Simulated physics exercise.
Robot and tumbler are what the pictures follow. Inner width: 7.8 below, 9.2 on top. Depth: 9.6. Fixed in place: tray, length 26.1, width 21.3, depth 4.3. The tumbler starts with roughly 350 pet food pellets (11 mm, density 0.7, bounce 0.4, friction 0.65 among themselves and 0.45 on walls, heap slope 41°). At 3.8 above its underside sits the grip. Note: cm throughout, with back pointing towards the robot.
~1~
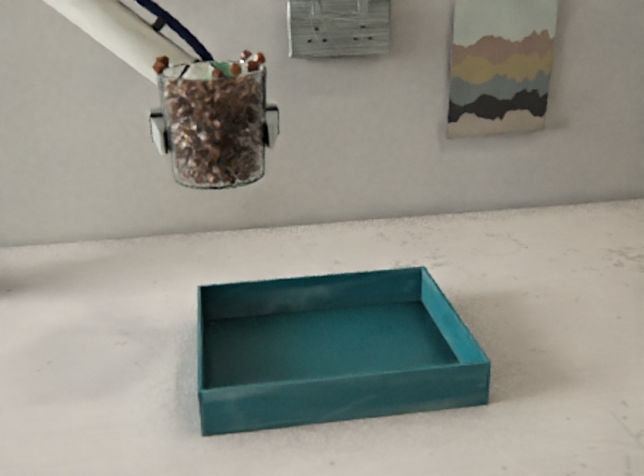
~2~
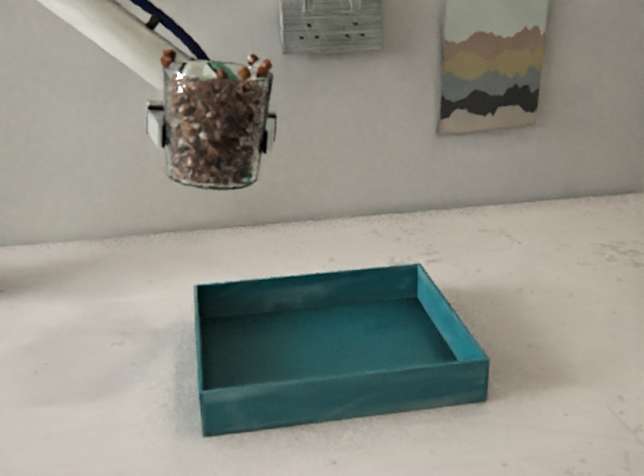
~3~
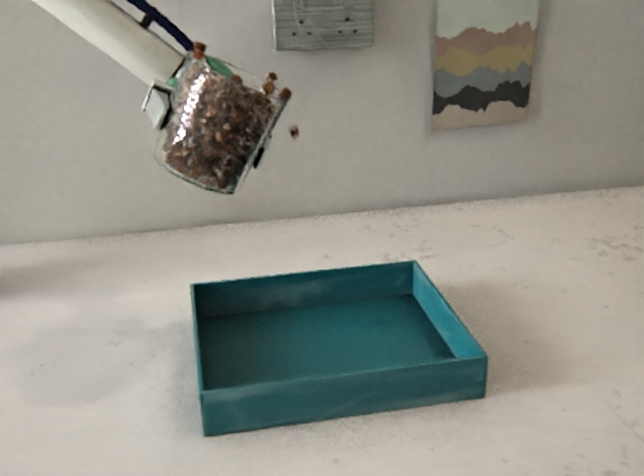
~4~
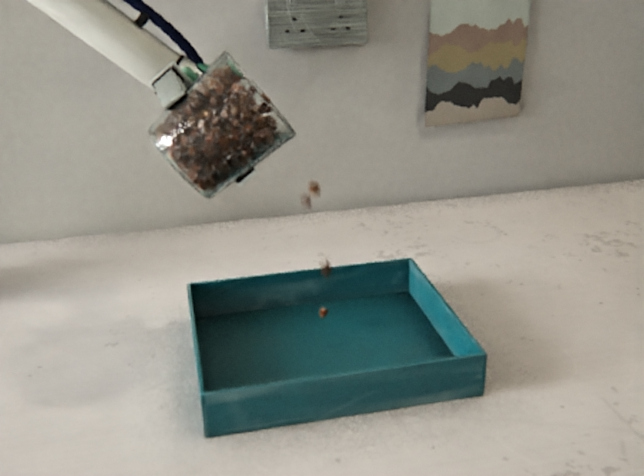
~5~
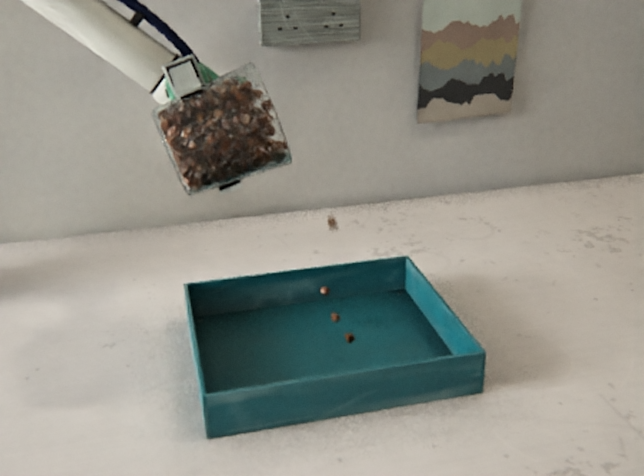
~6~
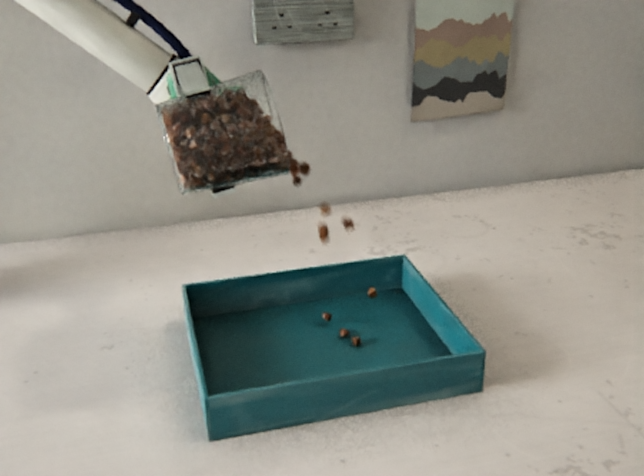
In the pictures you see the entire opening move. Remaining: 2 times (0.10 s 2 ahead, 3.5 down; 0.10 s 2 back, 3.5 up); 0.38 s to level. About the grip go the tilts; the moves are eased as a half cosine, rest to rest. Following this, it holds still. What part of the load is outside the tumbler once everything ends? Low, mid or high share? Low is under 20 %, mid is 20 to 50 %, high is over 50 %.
A mid share.
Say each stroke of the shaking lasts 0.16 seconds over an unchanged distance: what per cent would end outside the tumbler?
It would be near 15 per cent.
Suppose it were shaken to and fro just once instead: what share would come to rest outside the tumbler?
In that case some 20 per cent.
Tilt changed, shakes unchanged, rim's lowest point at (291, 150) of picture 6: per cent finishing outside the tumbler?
The share is about 10 percent.
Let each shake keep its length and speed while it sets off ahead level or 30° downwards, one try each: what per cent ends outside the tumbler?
Roughly 75 per cent, then 45 per cent.
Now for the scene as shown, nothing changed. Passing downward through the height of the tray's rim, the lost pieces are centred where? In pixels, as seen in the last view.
Centre: About (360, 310).
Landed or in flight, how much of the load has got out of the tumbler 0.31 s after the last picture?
Share out so far: Close to 15 %.
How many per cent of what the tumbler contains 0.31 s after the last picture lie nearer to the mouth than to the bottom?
Around 45 percent.
Then, 0.31 s on, tilted 80° forward, highest piece 24 above the table; 300 in the tumbler, 35 in the tray, 18 in flight or on a rim.
Then, 0.62 s on, tilted 29° forward, highest piece 29 above the table; 258 in the tumbler, 87 in the tray, 8 in flight or on a rim.
Then, 0.98 s on, level, highest piece 30 above the table; 258 in the tumbler, 93 in the tray, 2 on the table or floor.
Then, 2.03 s on, level, highest piece 30 above the table; 258 in the tumbler, 93 in the tray, 2 on the table or floor.
In the end, 258 in the tumbler, 93 in the tray, 2 on the table or floor. That is 27 % outside the tumbler.
